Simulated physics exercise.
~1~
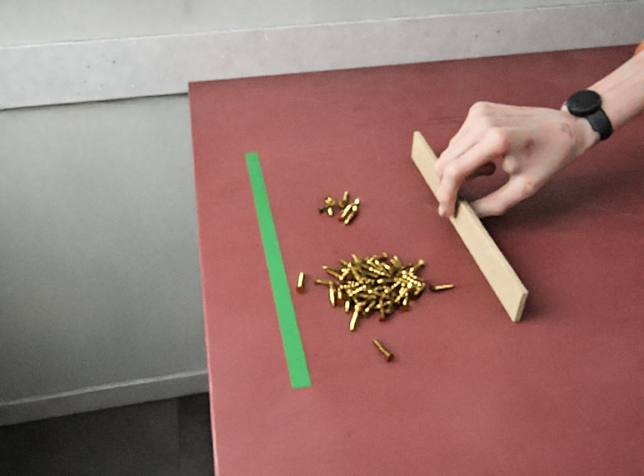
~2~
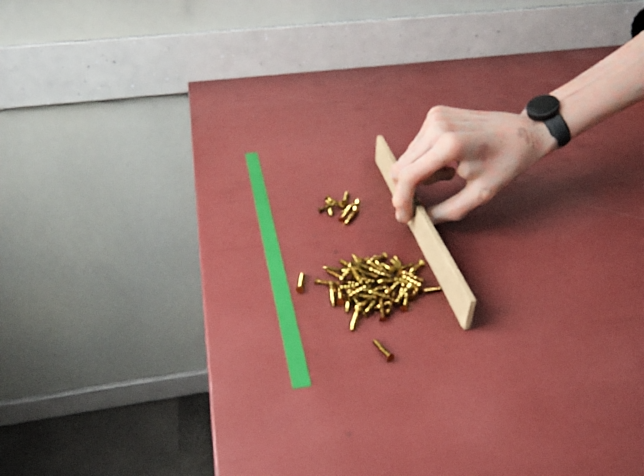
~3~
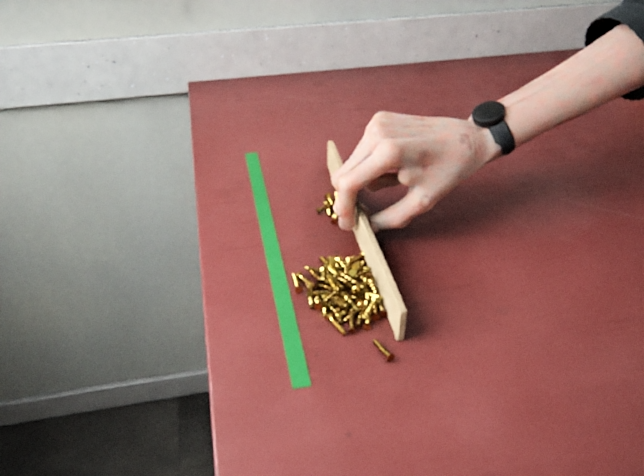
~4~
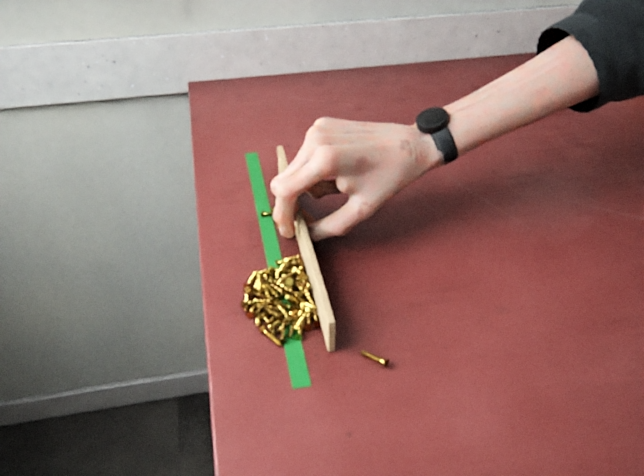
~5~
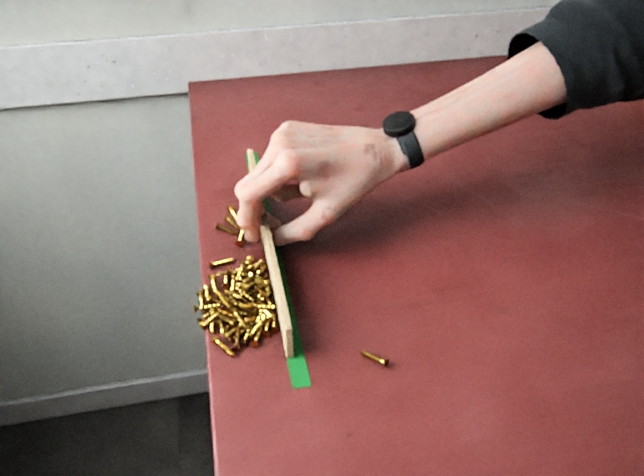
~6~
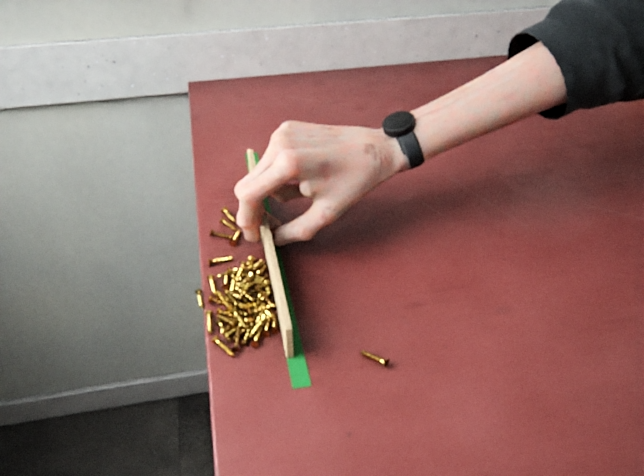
Hand pushing brass screws left across a red table with a wooden strip, stopping at green tape, some poking over the edge.
